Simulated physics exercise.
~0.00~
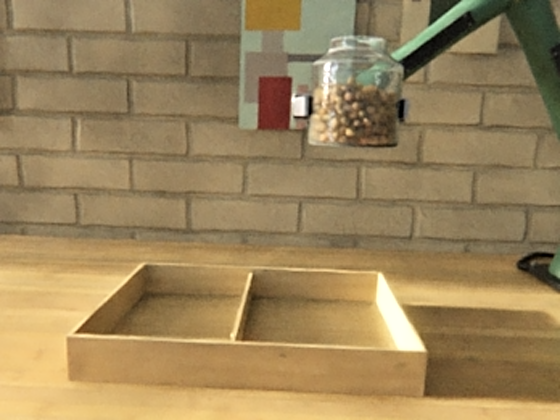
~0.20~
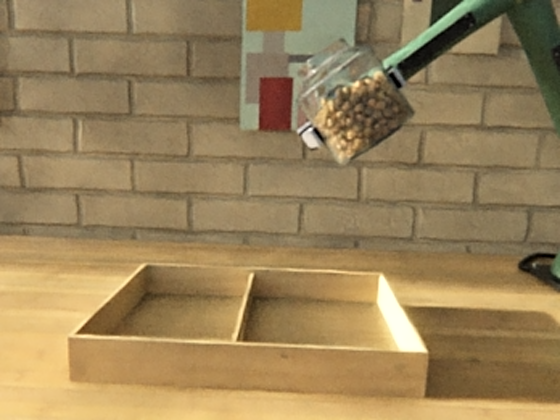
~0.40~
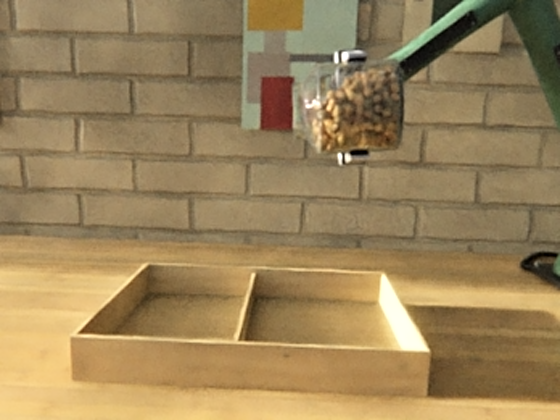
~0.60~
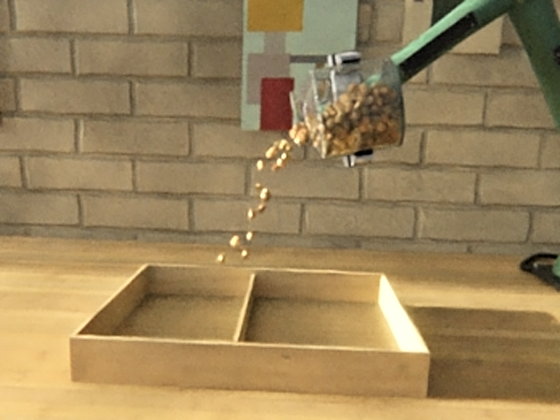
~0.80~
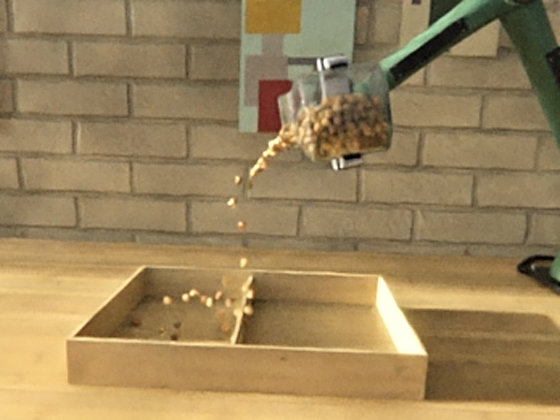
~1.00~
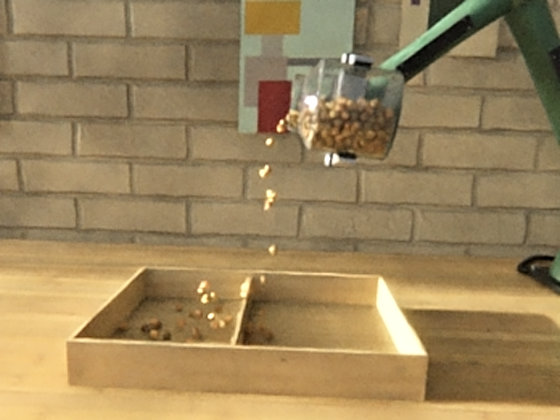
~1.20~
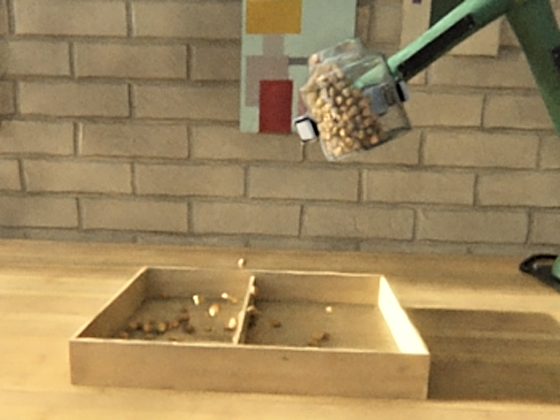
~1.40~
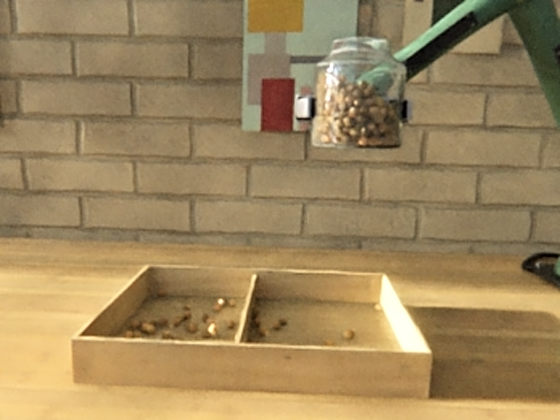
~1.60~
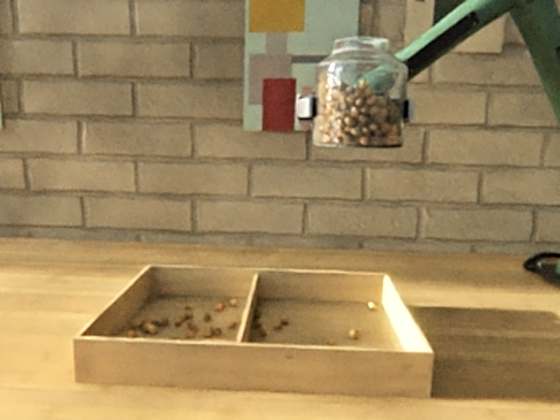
Glass jar of chickpeas tipping in a green robot arm's grip, scattering some into a divided wooden tray, then returning upright, still mostly full.
